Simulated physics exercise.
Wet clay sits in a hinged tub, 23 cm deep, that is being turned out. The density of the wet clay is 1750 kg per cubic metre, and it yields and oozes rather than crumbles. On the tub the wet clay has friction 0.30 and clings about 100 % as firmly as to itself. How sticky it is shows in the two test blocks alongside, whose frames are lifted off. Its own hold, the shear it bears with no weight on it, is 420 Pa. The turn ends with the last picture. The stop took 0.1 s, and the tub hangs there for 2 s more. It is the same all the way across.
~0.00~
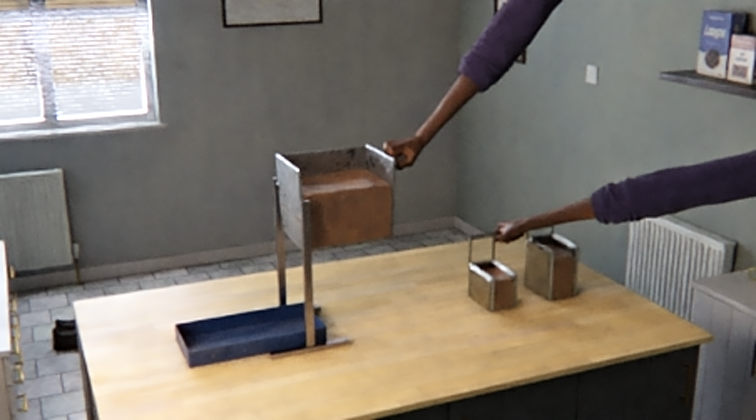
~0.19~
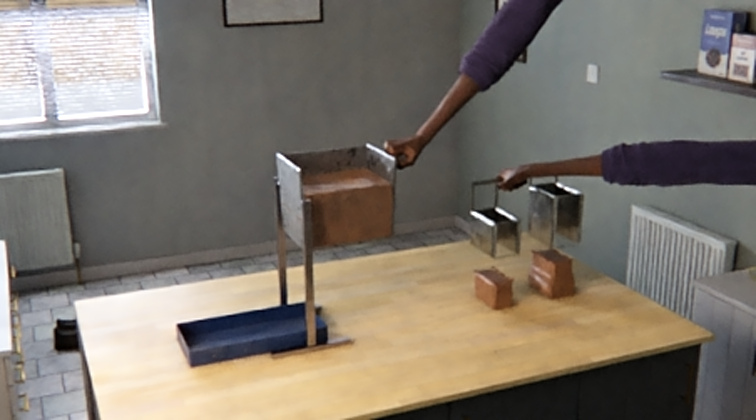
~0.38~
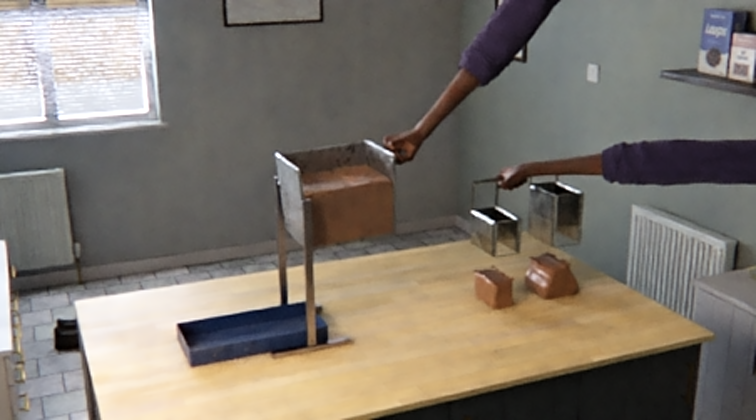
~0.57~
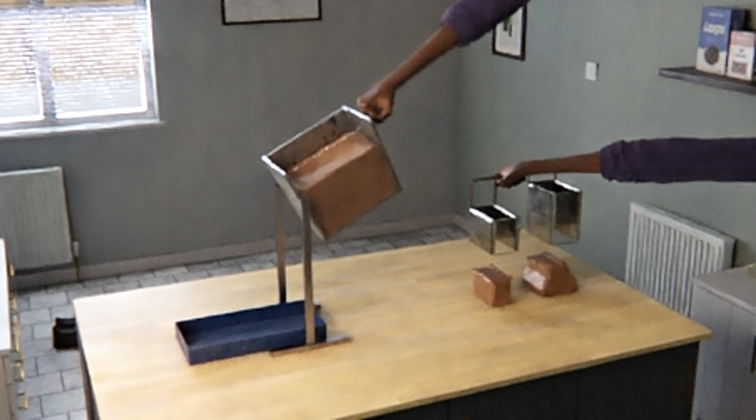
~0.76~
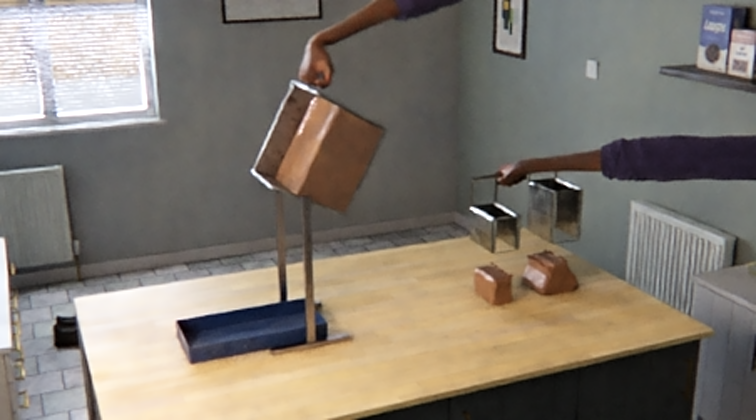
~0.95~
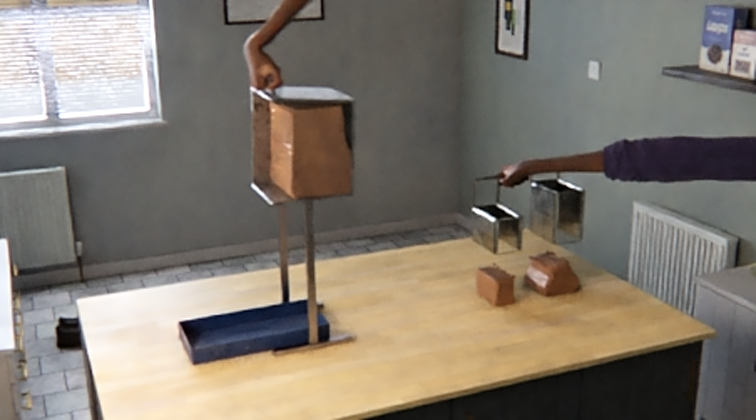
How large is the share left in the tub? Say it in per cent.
Close to 54 per cent.
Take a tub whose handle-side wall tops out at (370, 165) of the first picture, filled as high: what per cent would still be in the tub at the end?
In that case some 75 per cent.
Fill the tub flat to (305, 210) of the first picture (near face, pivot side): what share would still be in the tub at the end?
It would be near 65 %.
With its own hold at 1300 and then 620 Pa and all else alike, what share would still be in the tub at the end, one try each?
In turn about 100 %, 55 %.
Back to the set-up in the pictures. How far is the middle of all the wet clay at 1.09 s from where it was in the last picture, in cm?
About 6 cm.
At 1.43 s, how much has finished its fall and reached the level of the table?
Some 25 per cent.
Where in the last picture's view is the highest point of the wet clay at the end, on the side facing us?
Near (339, 153).
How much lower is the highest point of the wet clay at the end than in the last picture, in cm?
About 13 cm.
After 1.09 s, the tub is at 87 degrees and holds 93 %.
After 1.26 s, the tub is at 87 degrees and holds 61 %.
After 1.43 s, the tub is at 87 degrees and holds 54 %.
After 1.60 s, the tub is at 87 degrees and holds 54 %.
After 2.95 s, at the end, the tub is at 87 degrees and holds 54 %.
